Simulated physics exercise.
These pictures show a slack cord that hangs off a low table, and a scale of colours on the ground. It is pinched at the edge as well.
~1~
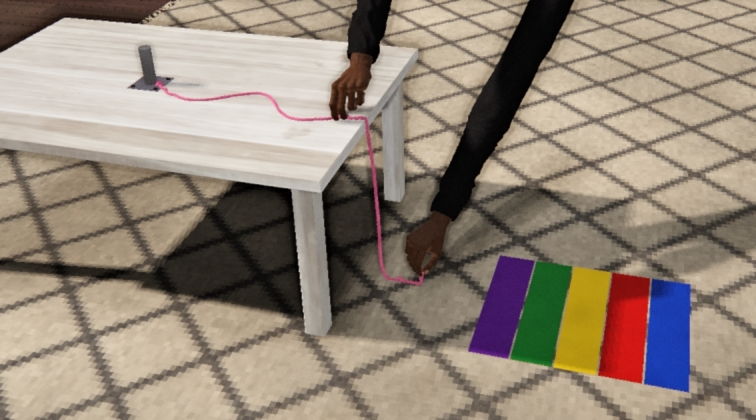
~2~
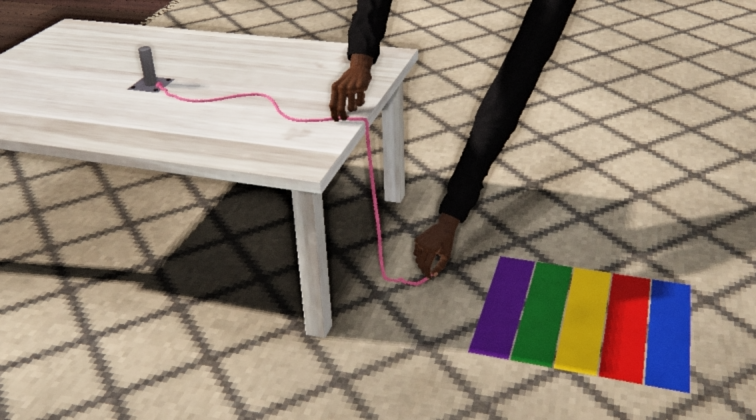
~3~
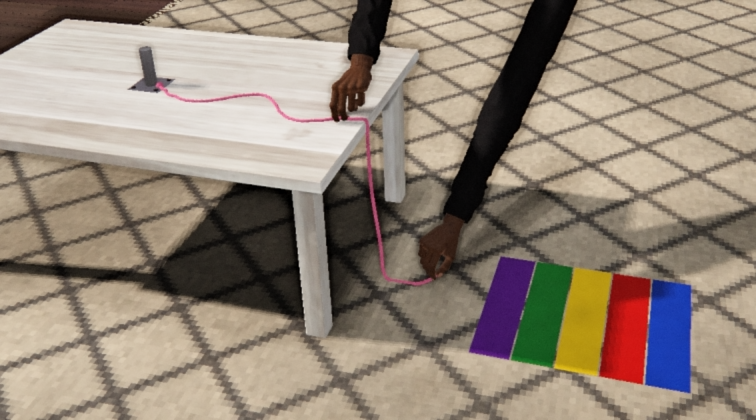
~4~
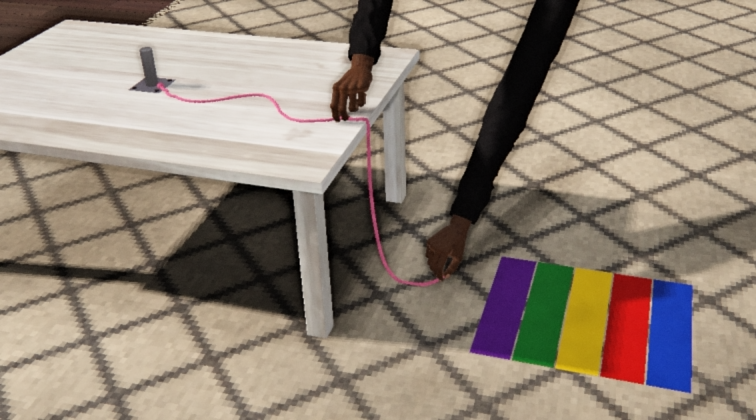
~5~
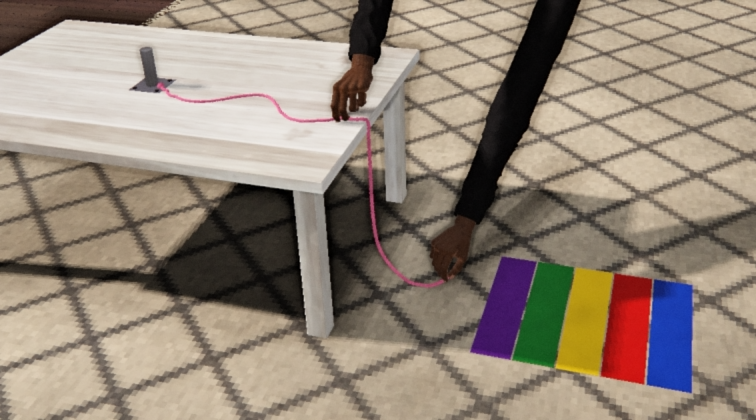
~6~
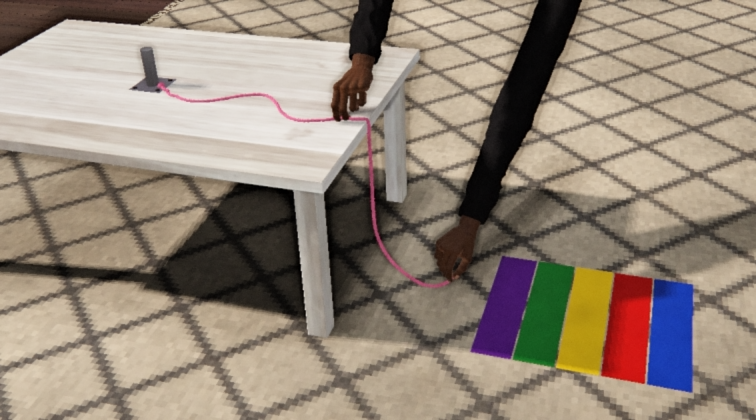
A dark-sleeved hand low at the centre draws the end of a pink cord slowly a short way to the right, and the hanging part shifts from a sharp bend to a rounder curve. The fixed view looks down on a patterned carpet and a pale wooden table. Another hand pinches the cord at the table's edge, near purple, green, yellow, red and blue stripes at right.
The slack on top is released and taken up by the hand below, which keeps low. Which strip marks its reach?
The end stops over the yellow strip.
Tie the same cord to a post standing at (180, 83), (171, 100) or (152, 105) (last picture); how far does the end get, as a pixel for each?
The places are (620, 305), (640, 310) and (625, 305).
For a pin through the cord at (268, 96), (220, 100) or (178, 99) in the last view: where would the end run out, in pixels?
The places are (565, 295), (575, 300) and (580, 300).
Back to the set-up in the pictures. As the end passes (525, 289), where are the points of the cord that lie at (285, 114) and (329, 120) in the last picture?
At (324, 110), then (369, 123).
A little later, end near (525, 289); over purple.
Next, end near (566, 296); over green.
When it is tight, end near (592, 300); over yellow. It gets as far as the yellow strip.
